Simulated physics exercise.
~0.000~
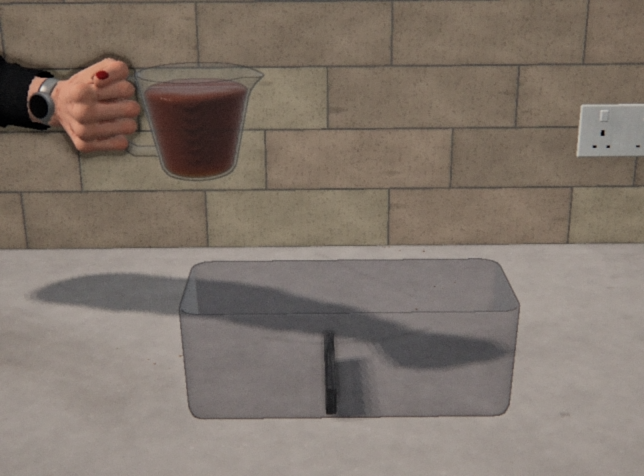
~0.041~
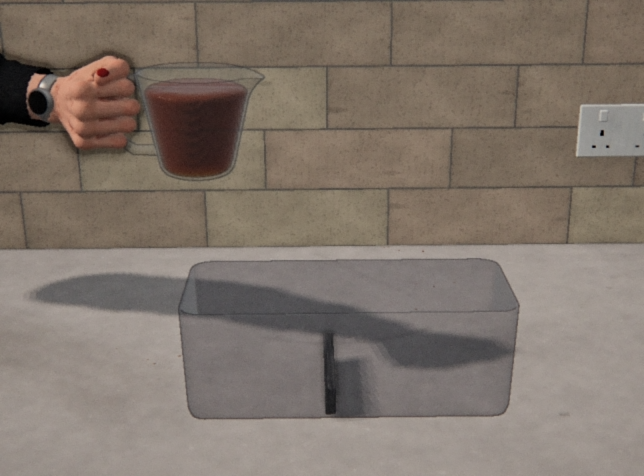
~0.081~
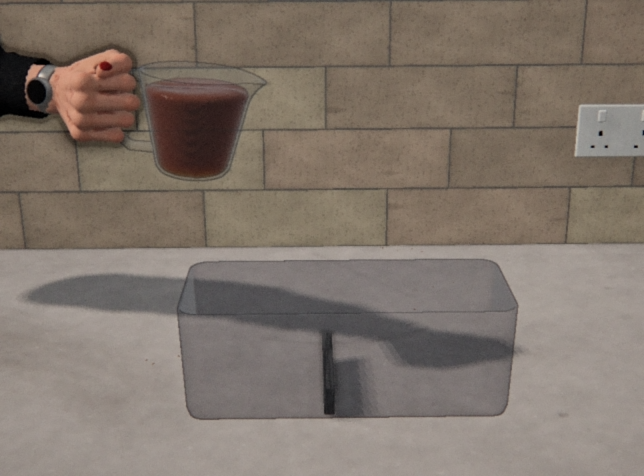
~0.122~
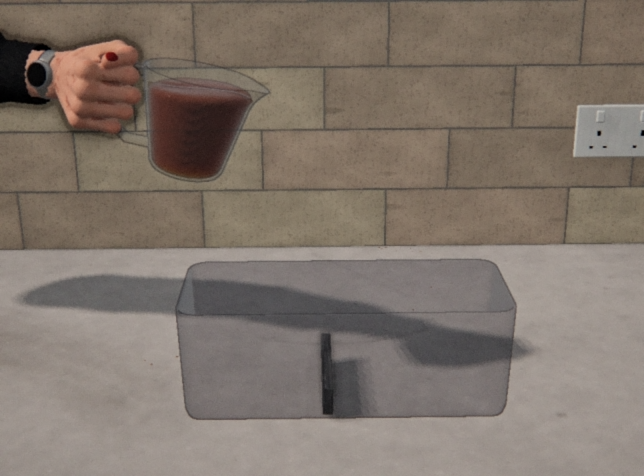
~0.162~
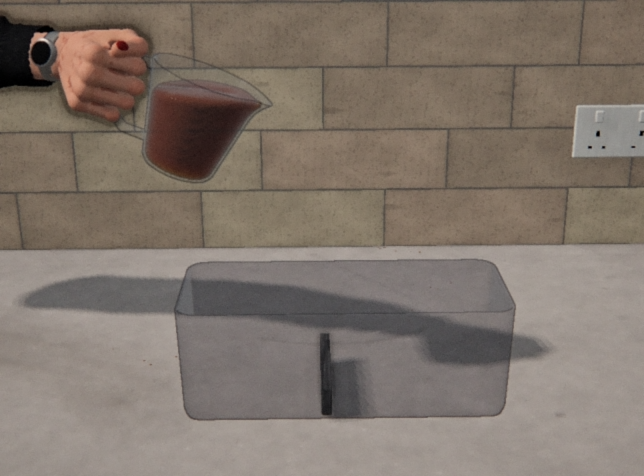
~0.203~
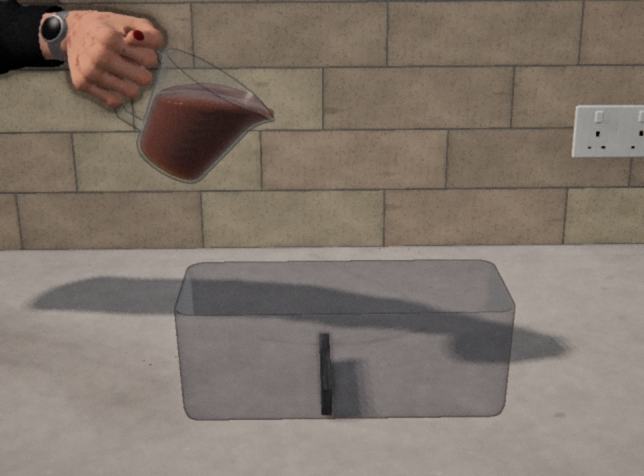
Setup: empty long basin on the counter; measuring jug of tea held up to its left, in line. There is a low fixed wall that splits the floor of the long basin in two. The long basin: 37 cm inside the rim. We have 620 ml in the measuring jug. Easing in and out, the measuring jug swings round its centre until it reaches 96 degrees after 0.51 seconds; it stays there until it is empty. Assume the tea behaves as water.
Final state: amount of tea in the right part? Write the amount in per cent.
Approximately 75 %.
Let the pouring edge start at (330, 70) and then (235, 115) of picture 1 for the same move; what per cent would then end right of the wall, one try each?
I'd say 85 percent on the first go, 15 percent on the next.
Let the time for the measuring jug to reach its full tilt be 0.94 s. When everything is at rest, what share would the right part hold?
That would give about 75 percent.
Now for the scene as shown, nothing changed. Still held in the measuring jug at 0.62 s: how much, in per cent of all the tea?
Roughly 10 per cent.
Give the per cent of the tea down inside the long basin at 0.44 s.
At that time the basin holds about 14 per cent of the liquid.
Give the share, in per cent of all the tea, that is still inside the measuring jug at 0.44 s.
Remaining: Near 44 % of the total.
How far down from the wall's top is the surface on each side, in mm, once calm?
Left about 28 mm, while the right is about 18 mm.
After 0.44 s the tilt is 92° and 43 per cent is still to pour, 1 is left of the wall and 12 right of it.
After 0.62 s the tilt is 96° and 9 per cent is still to pour, 19 is left of the wall and 51 right of it.
After 0.81 s the tilt is 96° and 1 per cent is still to pour, 19 is left of the wall and 75 right of it.
After 1.01 s the tilt is 96° and 0 per cent is still to pour, 23 is left of the wall and 75 right of it.
In the end 24 per cent lies left of the wall, 75 right of it and 1 outside.
